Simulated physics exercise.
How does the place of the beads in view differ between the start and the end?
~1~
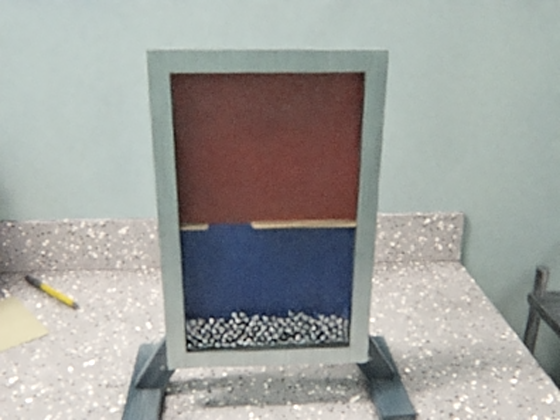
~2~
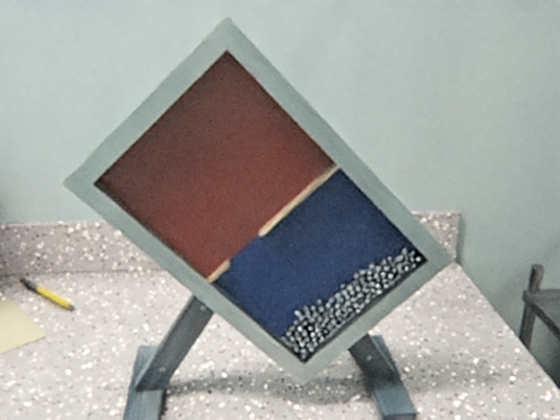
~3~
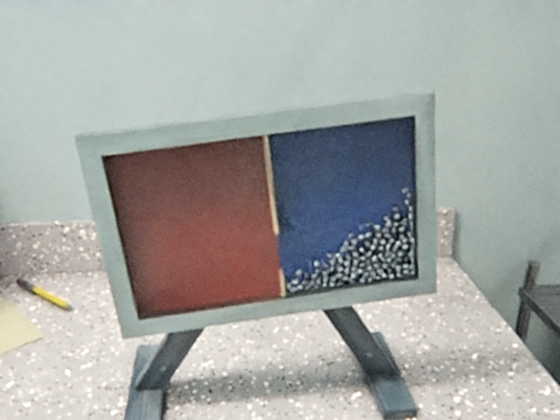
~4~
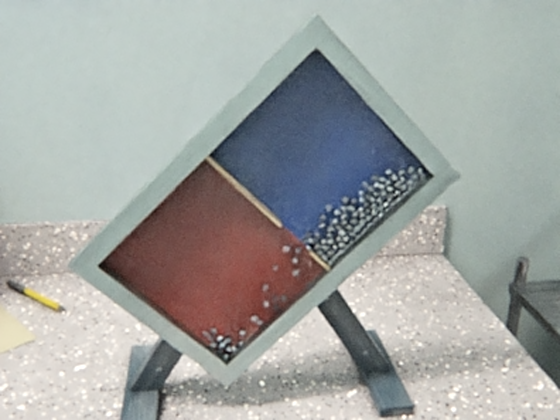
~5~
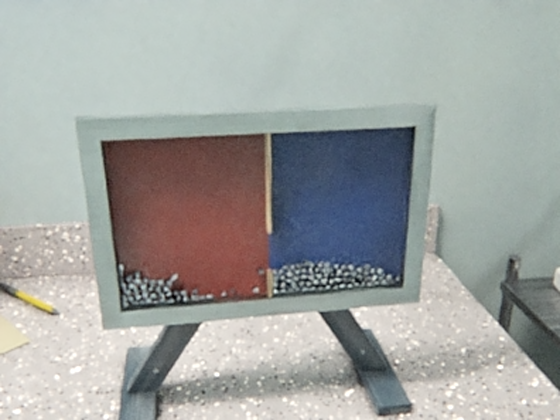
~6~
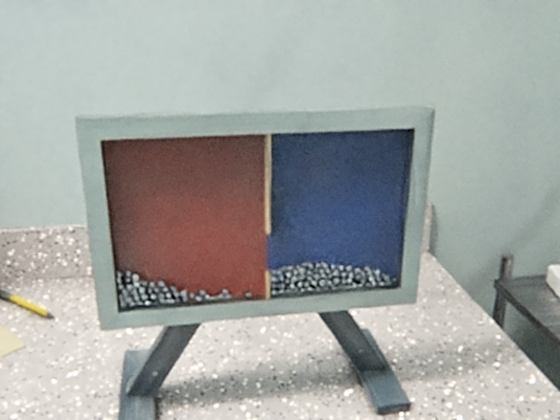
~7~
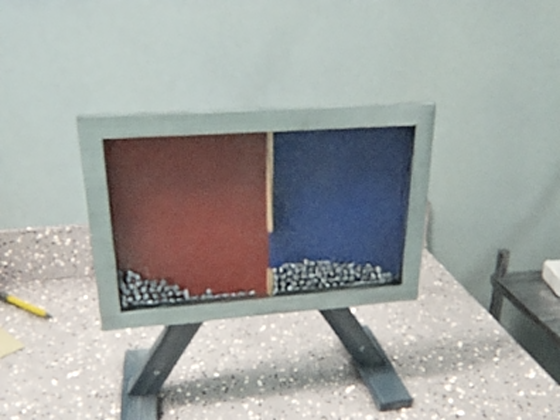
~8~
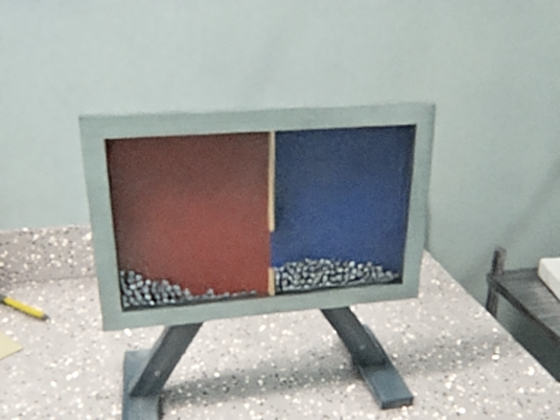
At the start the beads lie low in view, along the bottom of the upright case in the blue chamber. At the end they sit a little higher in view, spread along the lower side of the sideways case in both chambers.
A framed case tips anticlockwise, swings partly back and rests sideways, beads split between both chambers.
